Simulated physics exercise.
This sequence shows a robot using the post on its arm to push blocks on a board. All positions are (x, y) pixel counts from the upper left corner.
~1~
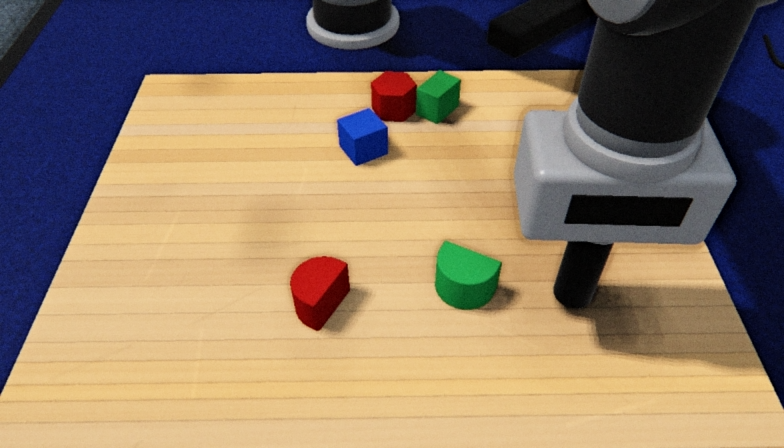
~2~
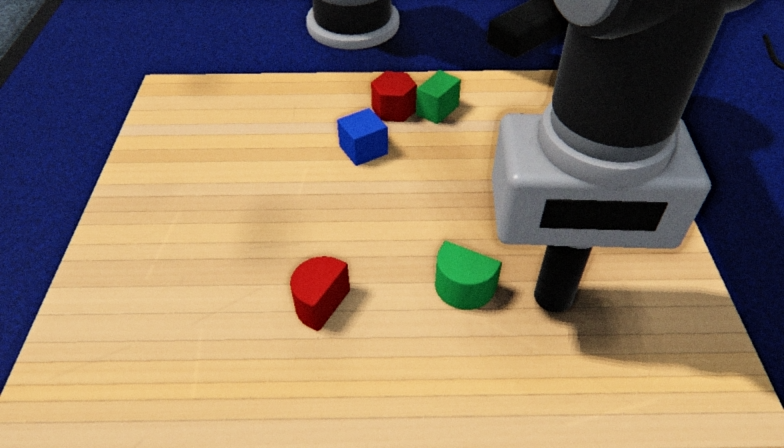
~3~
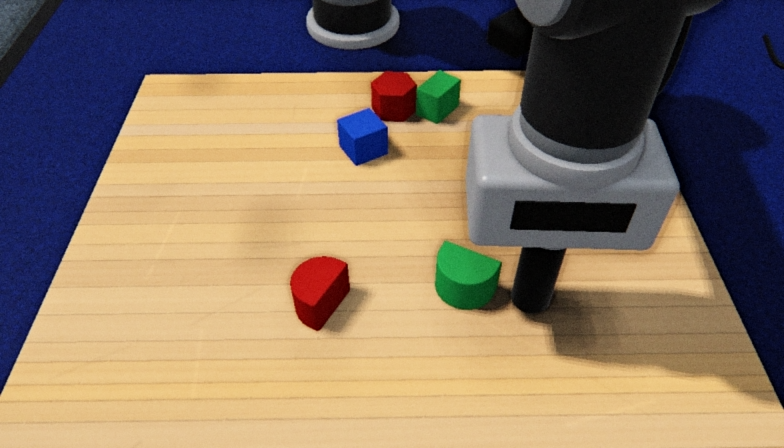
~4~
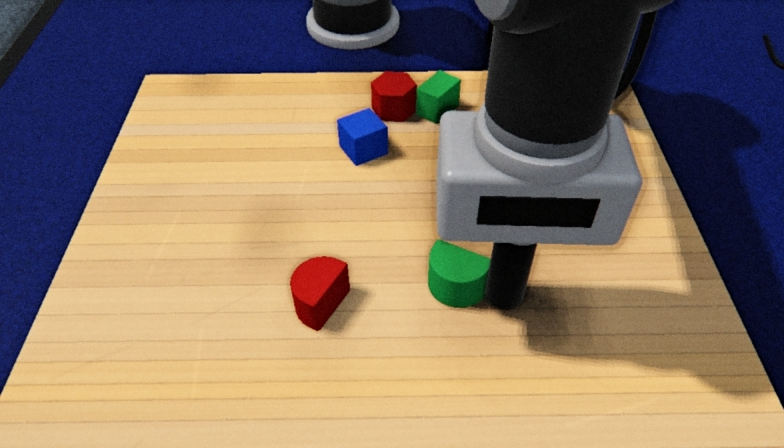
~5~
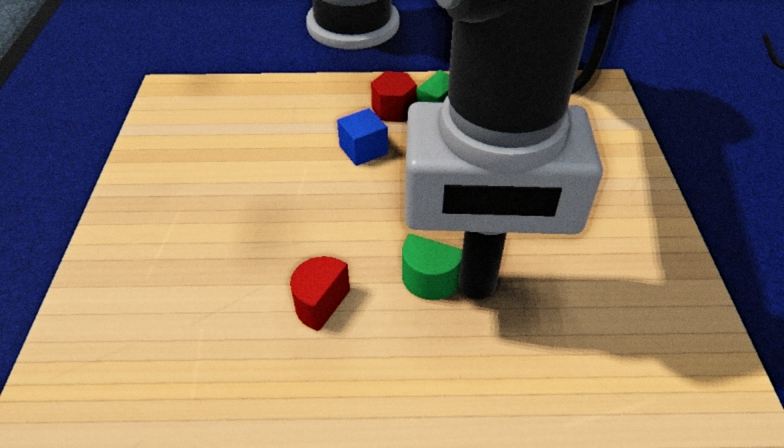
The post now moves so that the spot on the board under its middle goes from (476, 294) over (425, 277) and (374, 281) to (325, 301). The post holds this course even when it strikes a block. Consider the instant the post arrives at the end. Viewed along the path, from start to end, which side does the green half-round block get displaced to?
Off to the right side.
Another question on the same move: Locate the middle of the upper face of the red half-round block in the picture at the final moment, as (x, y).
About (271, 298).
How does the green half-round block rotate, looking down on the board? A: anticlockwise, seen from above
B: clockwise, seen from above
Letter B.
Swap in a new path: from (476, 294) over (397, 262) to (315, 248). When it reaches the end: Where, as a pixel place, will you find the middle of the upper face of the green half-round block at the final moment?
Its top face will be centred at roughly (272, 243).
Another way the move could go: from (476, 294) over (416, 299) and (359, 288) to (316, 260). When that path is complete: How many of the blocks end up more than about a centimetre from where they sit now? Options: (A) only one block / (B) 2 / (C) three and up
I'll go with B - 2.
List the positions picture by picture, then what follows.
Post's lower end at (572, 294); red half-round block at (316, 276); green half-round block at (466, 263), in the first picture.
Post at (553, 297); blocks still, in the second picture.
Post at (530, 298); blocks still, in the third picture.
Post at (504, 294); green half-round block at (458, 261), in the fourth picture.
Post at (477, 285); red half-round block at (316, 276); green half-round block at (431, 254), in the fifth picture.
On the path given first. One third of the way, post at (425, 268); green half-round block at (378, 242).
Two thirds of the way, post at (372, 273); green half-round block at (330, 236).
At the end, post at (323, 292); red half-round block at (271, 298); green half-round block at (317, 235), turned 35° clockwise.
